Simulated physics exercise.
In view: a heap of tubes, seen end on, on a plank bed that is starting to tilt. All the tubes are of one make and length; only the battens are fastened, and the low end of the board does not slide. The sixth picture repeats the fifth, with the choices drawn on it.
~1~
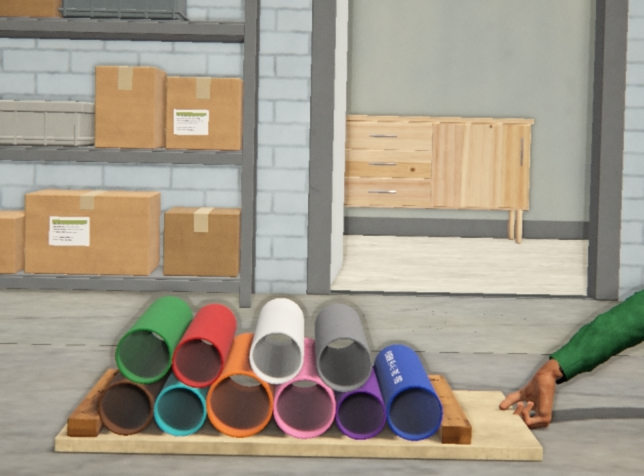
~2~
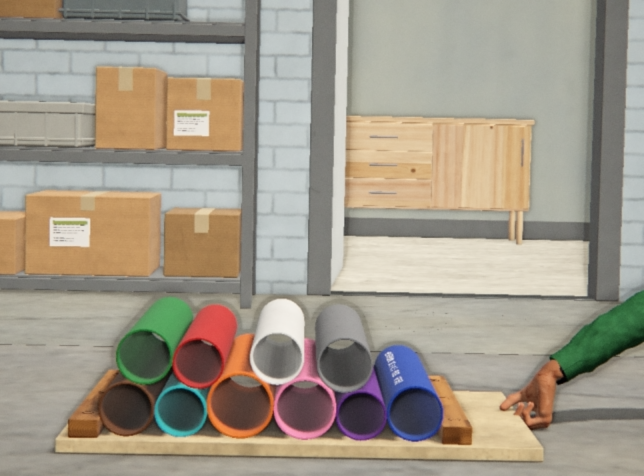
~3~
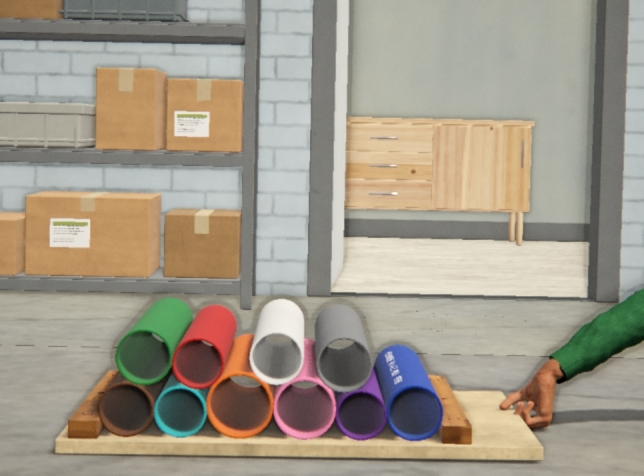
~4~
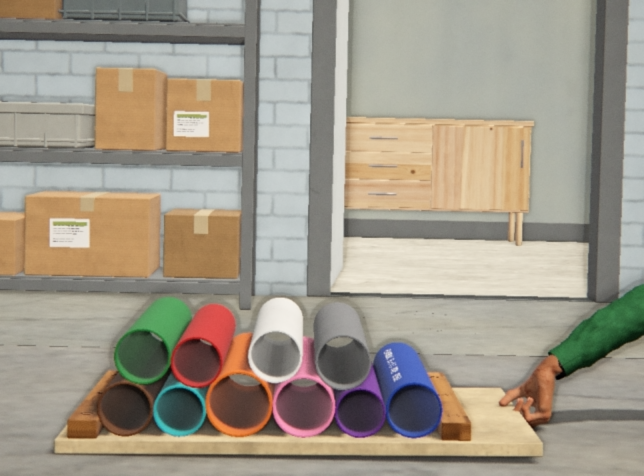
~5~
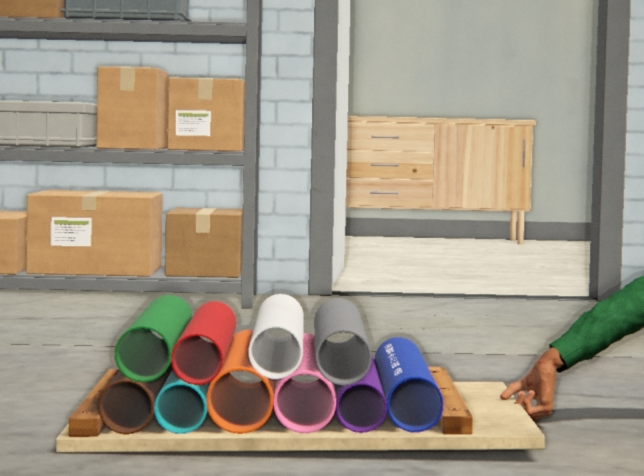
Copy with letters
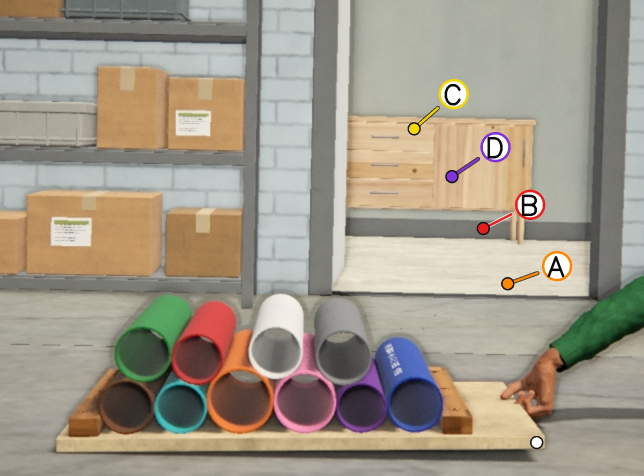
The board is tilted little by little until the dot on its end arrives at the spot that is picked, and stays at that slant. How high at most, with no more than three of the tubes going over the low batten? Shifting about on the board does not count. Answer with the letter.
Up to D.
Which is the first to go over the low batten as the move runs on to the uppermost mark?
The green one.
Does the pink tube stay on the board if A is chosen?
Yes, with A.
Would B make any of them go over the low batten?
At B: Yes.
On the marked copy, A at (508, 284); B at (484, 228); C at (414, 129); D at (452, 176); the white dot at (537, 442).
Taking D. A third of the way, board at 20°.
Two thirds of the way, board at 35°.
When it is over, board at 35°, two over the low batten (red, green).
As for the rest, A two over the low batten (red, green); B two over the low batten (red, green); C four over the low batten (red, green, grey, white).
